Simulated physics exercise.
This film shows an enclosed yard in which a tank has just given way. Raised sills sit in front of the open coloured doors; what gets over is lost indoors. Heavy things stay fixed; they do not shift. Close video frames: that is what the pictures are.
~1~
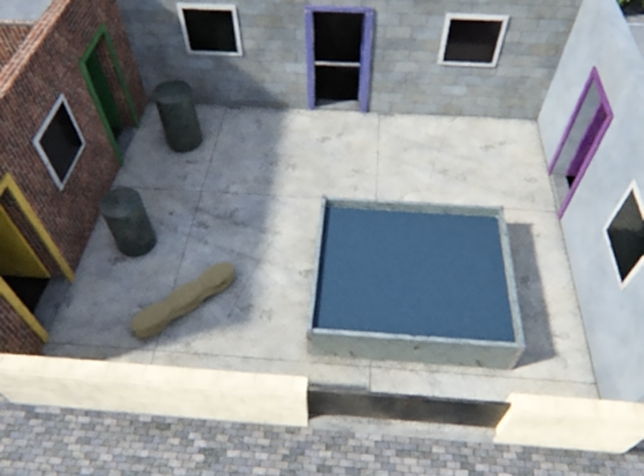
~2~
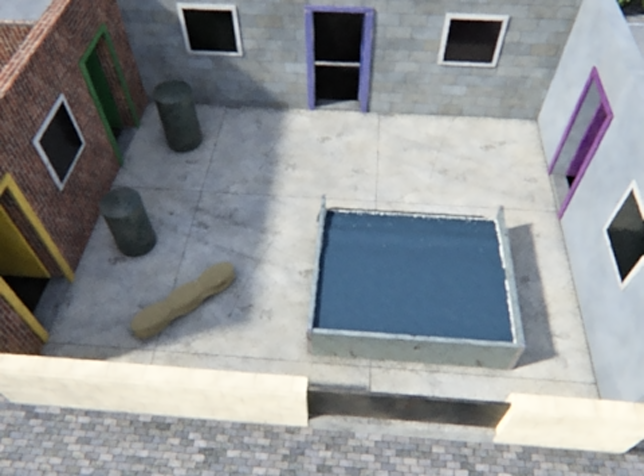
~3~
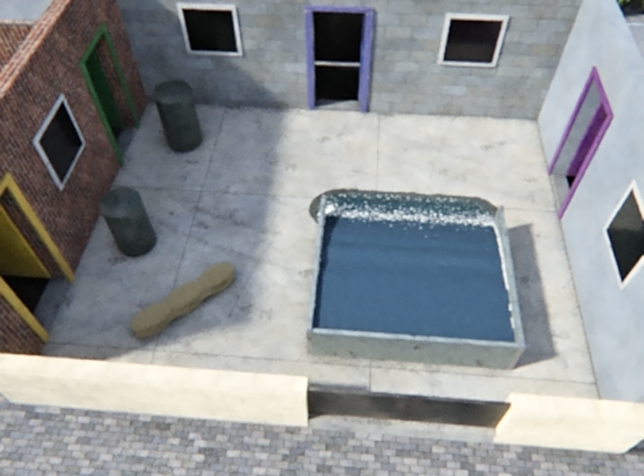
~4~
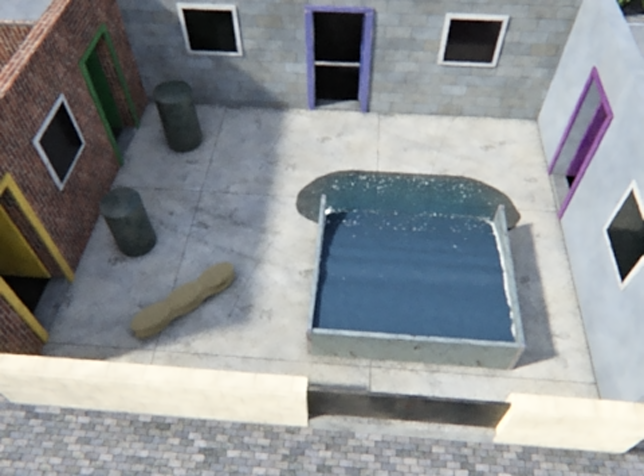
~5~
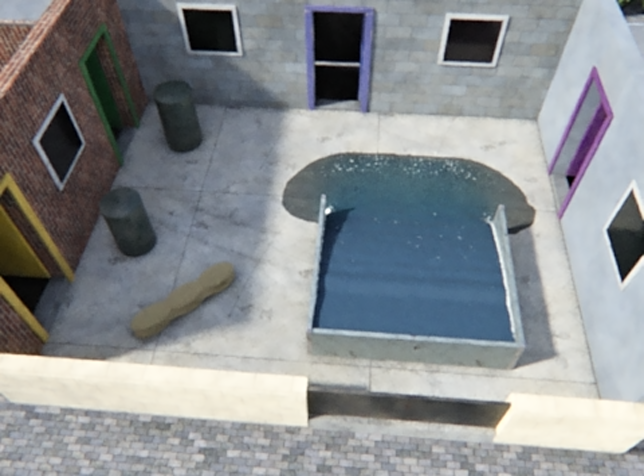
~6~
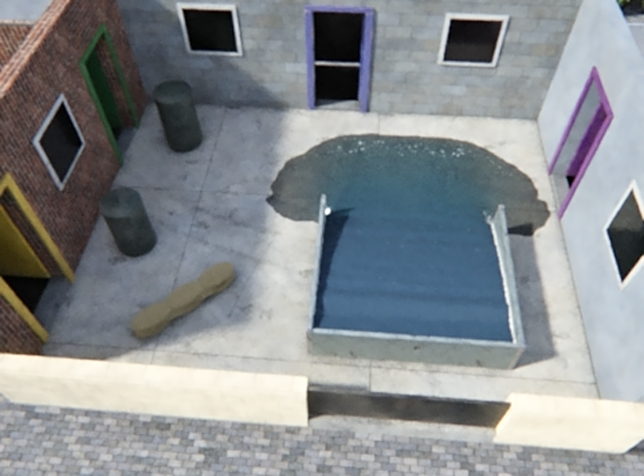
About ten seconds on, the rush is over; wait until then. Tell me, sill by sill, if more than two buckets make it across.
At the end, the yellow door stays inside what's allowed there, the green door goes beyond what's allowed there, the blue door goes beyond what's allowed there, the purple door goes beyond what's allowed there.
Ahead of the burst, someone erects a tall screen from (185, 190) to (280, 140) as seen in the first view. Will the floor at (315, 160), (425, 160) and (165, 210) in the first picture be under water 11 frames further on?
In that order: Covered, wet, free of water.
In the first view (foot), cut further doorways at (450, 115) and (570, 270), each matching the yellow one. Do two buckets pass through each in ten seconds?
Log: Door one beats the mark; door two misses the mark.
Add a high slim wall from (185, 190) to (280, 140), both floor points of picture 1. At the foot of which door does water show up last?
Outcome: The one in yellow.
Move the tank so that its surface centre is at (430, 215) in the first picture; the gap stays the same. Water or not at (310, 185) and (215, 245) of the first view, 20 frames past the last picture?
Unflooded and unflooded.
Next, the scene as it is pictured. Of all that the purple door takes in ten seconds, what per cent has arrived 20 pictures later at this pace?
The figure is near 20 per cent.
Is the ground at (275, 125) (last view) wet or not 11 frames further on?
That spot would be soaked.
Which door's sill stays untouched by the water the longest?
Looks like the yellow door.
A moment on, water covers 35 % of the floor; the yellow door not reached, the green door not reached, the blue door under two buckets in, the purple door wet at the sill, nothing in.
Next, water covers 40 % of the floor; the yellow door not reached, the green door not reached, the blue door far over two buckets in, the purple door wet at the sill, nothing in.
Then, water covers 45 % of the floor; the yellow door not reached, the green door wet at the sill, nothing in, the blue door far over two buckets in, the purple door under two buckets in.
Later, water covers 80 % of the floor; the yellow door wet at the sill, nothing in, the green door over two buckets in, the blue door far over two buckets in, the purple door over two buckets in.
In the end, water covers 95 % of the floor; the yellow door wet at the sill, nothing in, the green door over two buckets in, the blue door far over two buckets in, the purple door over two buckets in.
